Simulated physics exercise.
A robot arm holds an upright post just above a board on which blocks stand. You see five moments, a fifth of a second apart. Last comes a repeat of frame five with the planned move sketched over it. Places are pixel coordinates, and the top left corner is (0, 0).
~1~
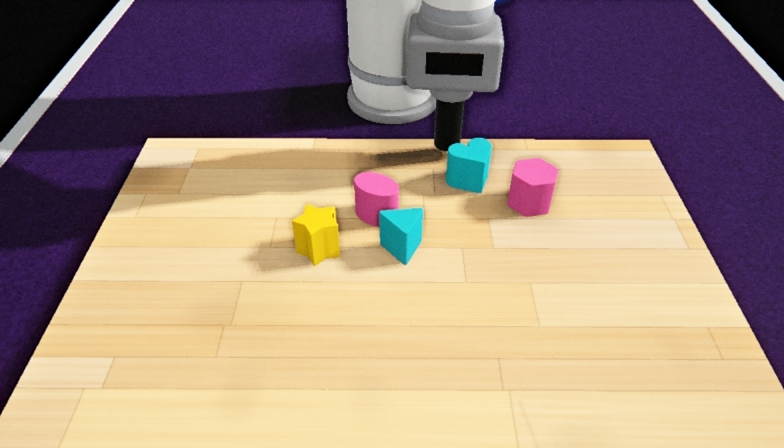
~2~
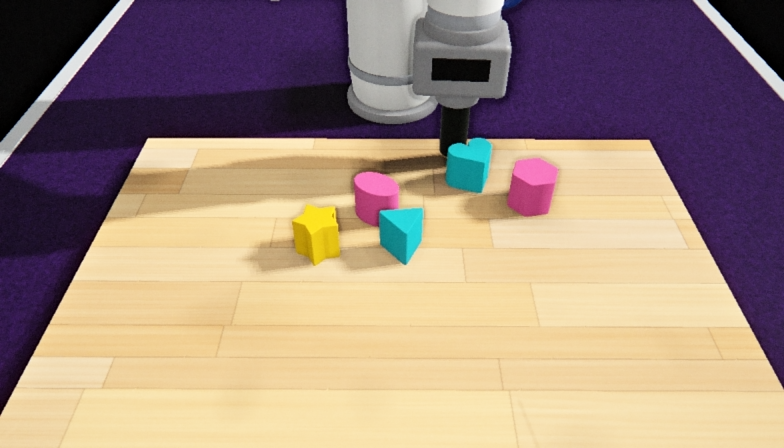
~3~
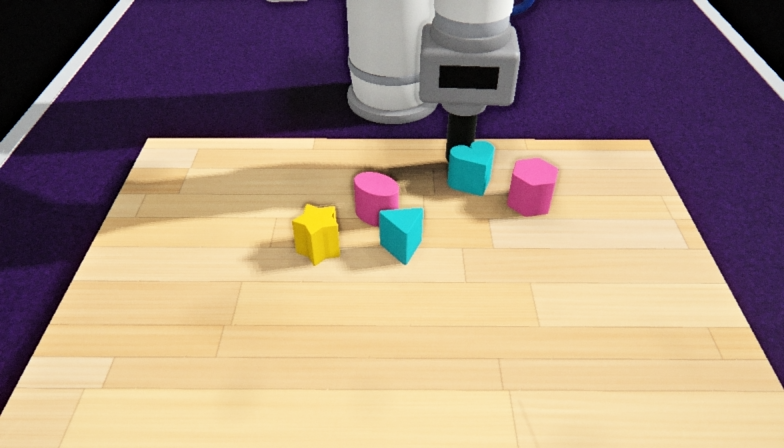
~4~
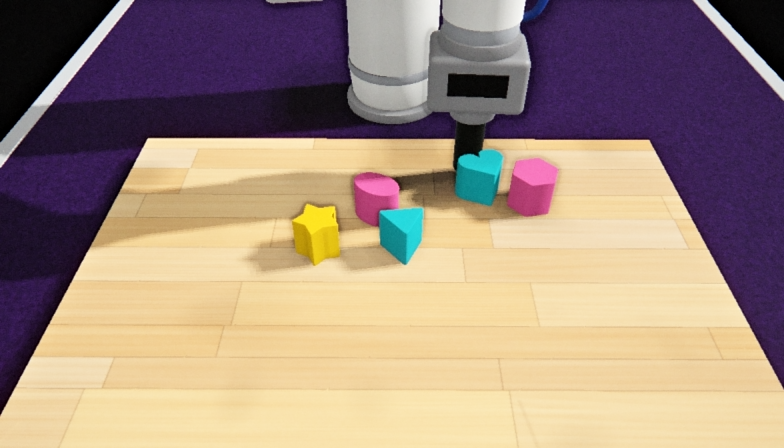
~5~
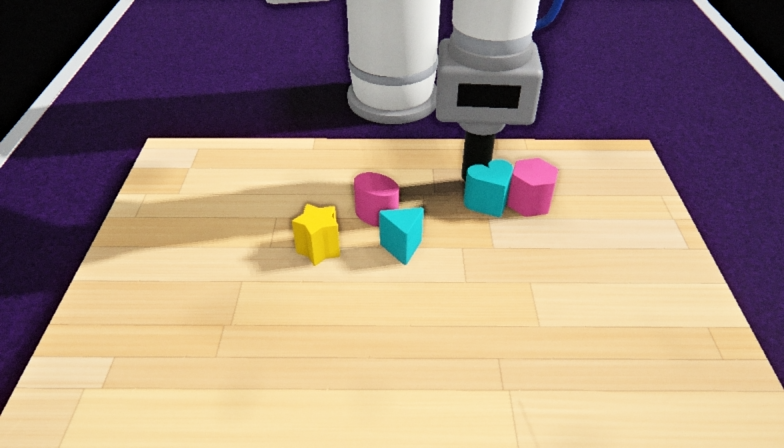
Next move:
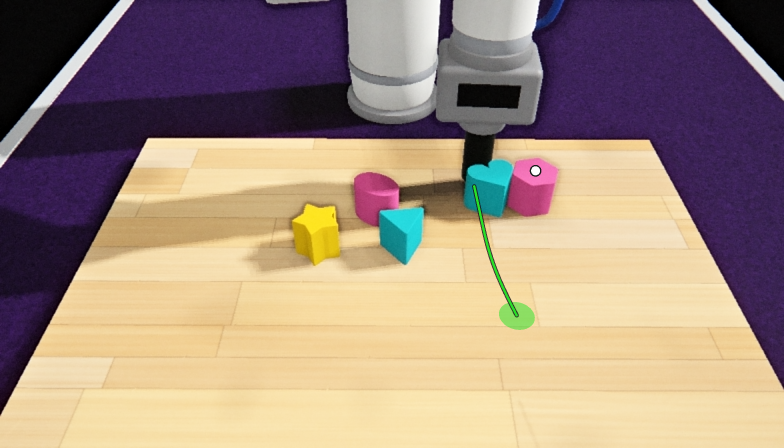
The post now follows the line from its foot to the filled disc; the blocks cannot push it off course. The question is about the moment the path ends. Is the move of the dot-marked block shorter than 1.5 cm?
I expect so.
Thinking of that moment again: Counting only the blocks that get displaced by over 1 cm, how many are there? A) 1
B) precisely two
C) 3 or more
A.
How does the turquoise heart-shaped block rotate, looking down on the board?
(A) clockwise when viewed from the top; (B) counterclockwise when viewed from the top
(B)
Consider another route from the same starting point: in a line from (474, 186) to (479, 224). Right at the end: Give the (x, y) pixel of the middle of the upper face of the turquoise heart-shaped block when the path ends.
I expect it at (511, 204).
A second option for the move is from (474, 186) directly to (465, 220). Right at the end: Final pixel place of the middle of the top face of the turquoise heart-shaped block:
It will end up at (500, 193).
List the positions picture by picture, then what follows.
Post's lower end at (447, 144); turquoise triangular block at (403, 217); turquoise heart-shaped block at (472, 149); pink hexagon at (536, 171), in the first picture.
Post at (452, 150); blocks still, in the second picture.
Post at (459, 158); turquoise heart-shaped block at (475, 152), in the third picture.
Post at (467, 167); turquoise heart-shaped block at (483, 161), in the fourth picture.
Post at (475, 177); turquoise triangular block at (403, 217); turquoise heart-shaped block at (493, 171); pink hexagon at (536, 171), in the fifth picture.
Drawn move, from (474, 186) over (487, 244) to (517, 316); the dot is on the pink hexagon.
What follows on the original path. One third of the way, post at (484, 215); turquoise heart-shaped block at (512, 207), turned 20° anticlockwise; pink hexagon at (540, 173), turned 15° anticlockwise.
Two thirds of the way, post at (496, 257); turquoise heart-shaped block at (532, 228), turned 80° anticlockwise; pink hexagon at (540, 173), turned 15° anticlockwise.
At the end, post at (519, 306); turquoise triangular block still; turquoise heart-shaped block at (532, 229), turned 85° anticlockwise; pink hexagon at (540, 173), turned 15° anticlockwise.
